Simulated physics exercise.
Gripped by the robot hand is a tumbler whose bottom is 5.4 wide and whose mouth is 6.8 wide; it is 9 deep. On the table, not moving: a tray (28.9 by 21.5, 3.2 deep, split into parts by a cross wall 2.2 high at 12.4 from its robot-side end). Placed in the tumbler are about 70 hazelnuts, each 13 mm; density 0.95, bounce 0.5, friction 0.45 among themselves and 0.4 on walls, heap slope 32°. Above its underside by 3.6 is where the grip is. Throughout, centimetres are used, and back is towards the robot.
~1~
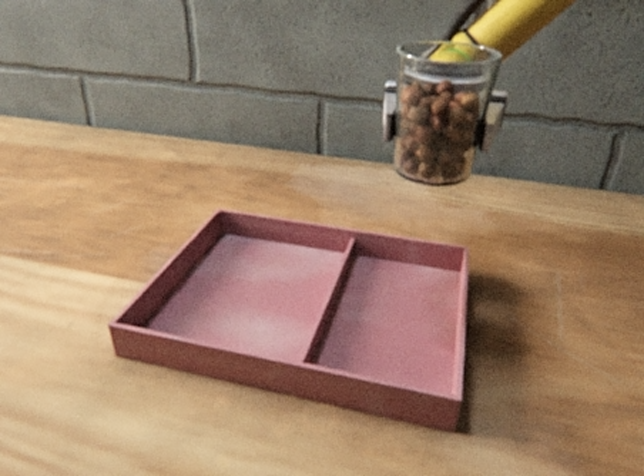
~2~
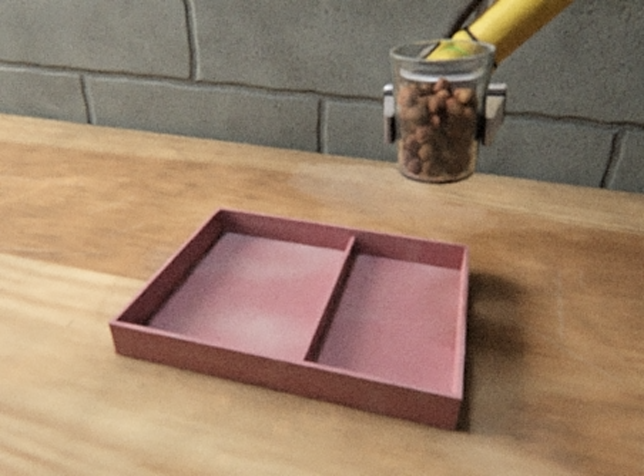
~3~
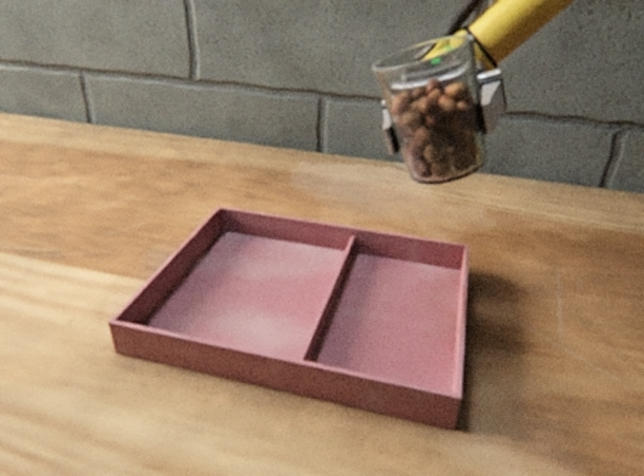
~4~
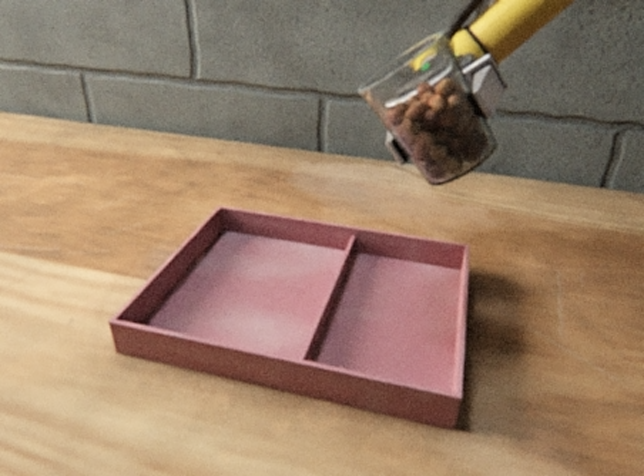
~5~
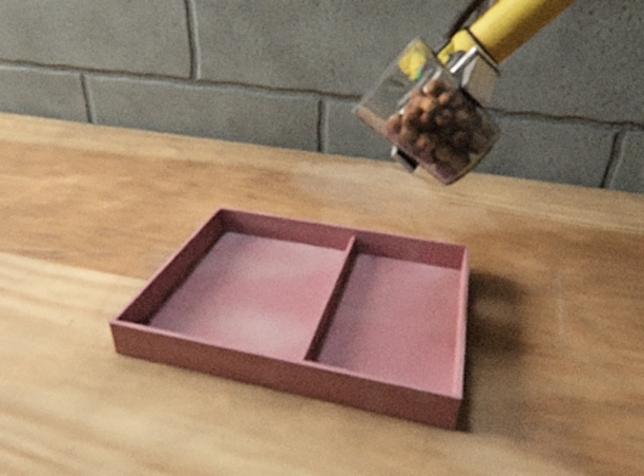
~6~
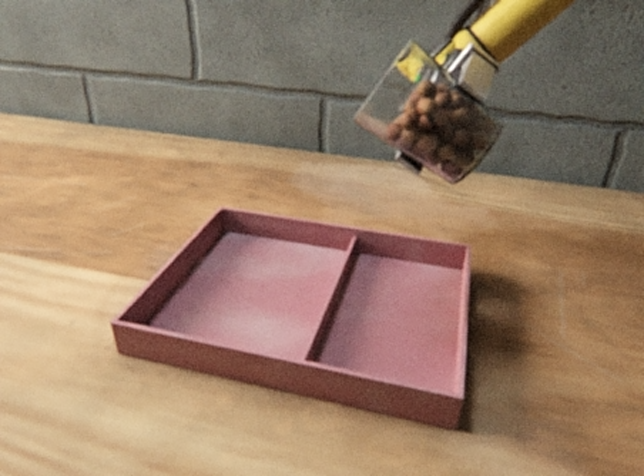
Robot gripper tilting a clear tumbler of hazelnuts steeply to the left above a wooden table with a pink two-part tray.
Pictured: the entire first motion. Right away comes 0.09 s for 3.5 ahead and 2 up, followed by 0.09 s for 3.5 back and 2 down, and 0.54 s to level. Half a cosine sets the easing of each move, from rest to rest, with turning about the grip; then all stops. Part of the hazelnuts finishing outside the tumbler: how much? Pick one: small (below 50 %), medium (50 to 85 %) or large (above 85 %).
Small.
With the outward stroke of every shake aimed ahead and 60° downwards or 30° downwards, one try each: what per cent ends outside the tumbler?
Try one gives about 0 in a hundred, try two about 5 in a hundred.
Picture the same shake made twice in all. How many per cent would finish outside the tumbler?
My guess is near 55 per cent.
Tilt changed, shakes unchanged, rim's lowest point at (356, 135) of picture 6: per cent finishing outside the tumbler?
Result: Approximately 75 %.
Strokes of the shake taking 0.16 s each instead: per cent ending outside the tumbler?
It would be some 5 %.
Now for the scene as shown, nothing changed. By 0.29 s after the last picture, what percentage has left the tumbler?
Around 40 percent at that moment.
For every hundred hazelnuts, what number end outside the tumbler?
40 per cent, give or take.
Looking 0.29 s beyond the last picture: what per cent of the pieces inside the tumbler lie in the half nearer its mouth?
45 %.
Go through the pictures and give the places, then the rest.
In the first picture, tumbler middle at (439, 117), level; upper third of the load around (440, 108), from x 405 to 475, top at y 95; 68 in the tumbler.
In the second picture, tumbler middle at (439, 115), tilted 6° forward; upper third of the load around (439, 105), from x 405 to 470, top at y 95.
In the third picture, tumbler middle at (436, 115), tilted 20° forward; upper third of the load around (441, 106), from x 400 to 470, top at y 90.
In the fourth picture, tumbler middle at (433, 116), tilted 38° forward; upper third of the load around (441, 107), from x 395 to 480, top at y 90.
In the fifth picture, tumbler middle at (430, 118), tilted 52° forward; upper third of the load around (441, 107), from x 395 to 485, top at y 90.
In the sixth picture, tumbler middle at (431, 119), tilted 58° forward; upper third of the load around (442, 109), from x 395 to 485, top at y 90; 68 in the tumbler.
Then, 0.29 s after the last picture, tilted 52° forward, highest piece 23 above the table; 41 in the tumbler, 27 in flight or on a rim.
Then, 0.58 s after the last picture, tilted 10° forward, highest piece 25 above the table; 40 in the tumbler, 24 in the far-side part, 3 on the table or floor, 1 in the robot-side part.
Then, 0.92 s after the last picture, level, highest piece 22 above the table; 40 in the tumbler, 24 in the far-side part, 3 on the table or floor, 1 in the robot-side part.
Then, 1.97 s after the last picture, level, highest piece 22 above the table; 40 in the tumbler, 24 in the far-side part, 3 on the table or floor, 1 in the robot-side part.
Final count, 40 in the tumbler, 24 in the far-side part, 3 on the table or floor, 1 in the robot-side part. That is 41 % outside the tumbler.
